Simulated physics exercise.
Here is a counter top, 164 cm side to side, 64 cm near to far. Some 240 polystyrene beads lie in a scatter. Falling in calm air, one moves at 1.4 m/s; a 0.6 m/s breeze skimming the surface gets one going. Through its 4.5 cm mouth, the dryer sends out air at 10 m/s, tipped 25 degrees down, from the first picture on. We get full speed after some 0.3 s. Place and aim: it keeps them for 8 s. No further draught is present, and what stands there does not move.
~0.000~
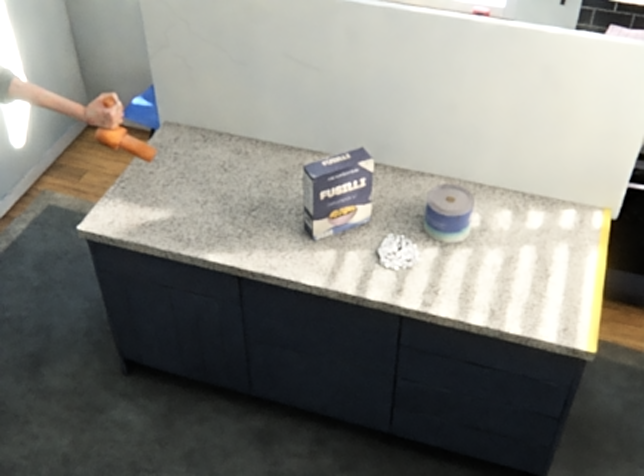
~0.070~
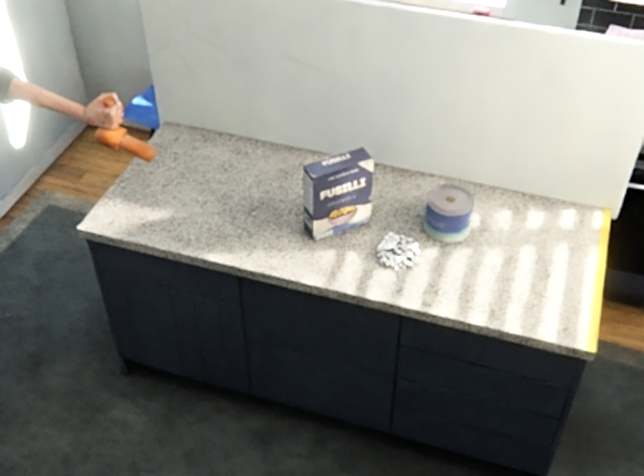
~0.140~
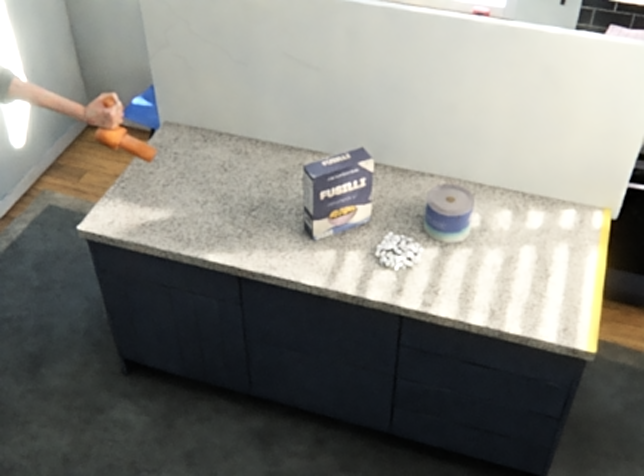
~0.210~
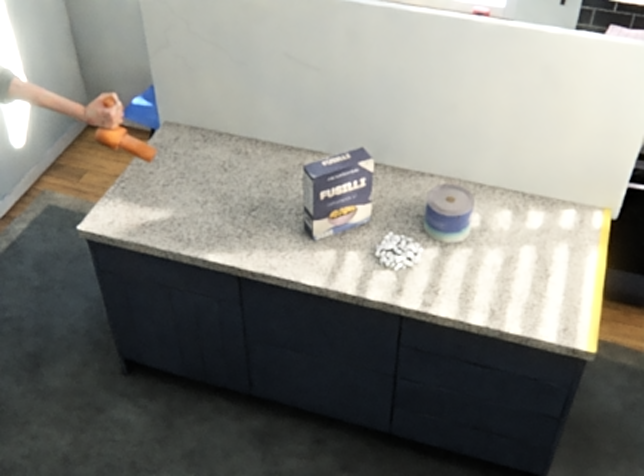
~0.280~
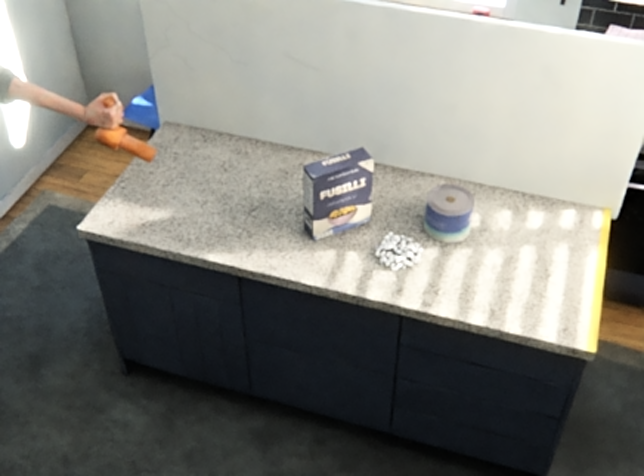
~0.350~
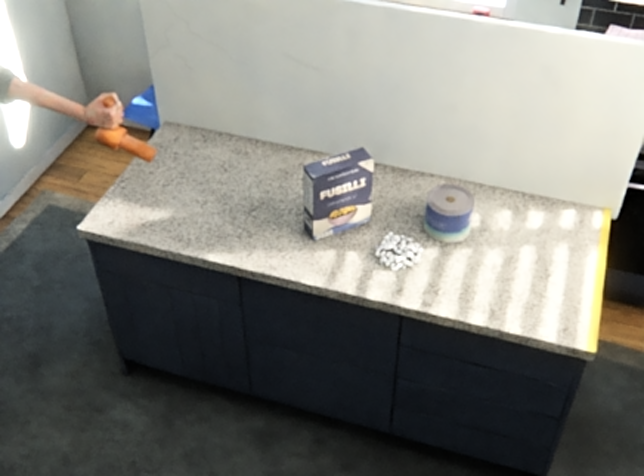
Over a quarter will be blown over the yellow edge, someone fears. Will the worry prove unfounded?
Short version: The quarter limit is kept at that edge.
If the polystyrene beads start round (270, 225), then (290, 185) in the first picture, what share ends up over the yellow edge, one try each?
Roughly 4 %, then 90 %.
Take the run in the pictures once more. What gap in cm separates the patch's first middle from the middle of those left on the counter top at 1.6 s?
The centre sits some 0 cm from where it began.
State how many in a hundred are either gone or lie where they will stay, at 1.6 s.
5 %.
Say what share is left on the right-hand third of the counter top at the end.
About 2 percent.
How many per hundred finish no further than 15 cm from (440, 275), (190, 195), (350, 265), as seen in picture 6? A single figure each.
20 %, 0 %, 40 %.
After 1.6 s the count stands so, 0 % are over the yellow edge; the middle of those still in play is near (396, 256).
After 2.6 s the count stands so, 0 % are over the yellow edge; the middle of those still in play is near (392, 258).
After 4.4 s the count stands so, 0 % are over the yellow edge; the middle of those still in play is near (391, 254).
After 8.0 s, at the end, 0 % are over the yellow edge; the middle of those still in play is near (390, 253).
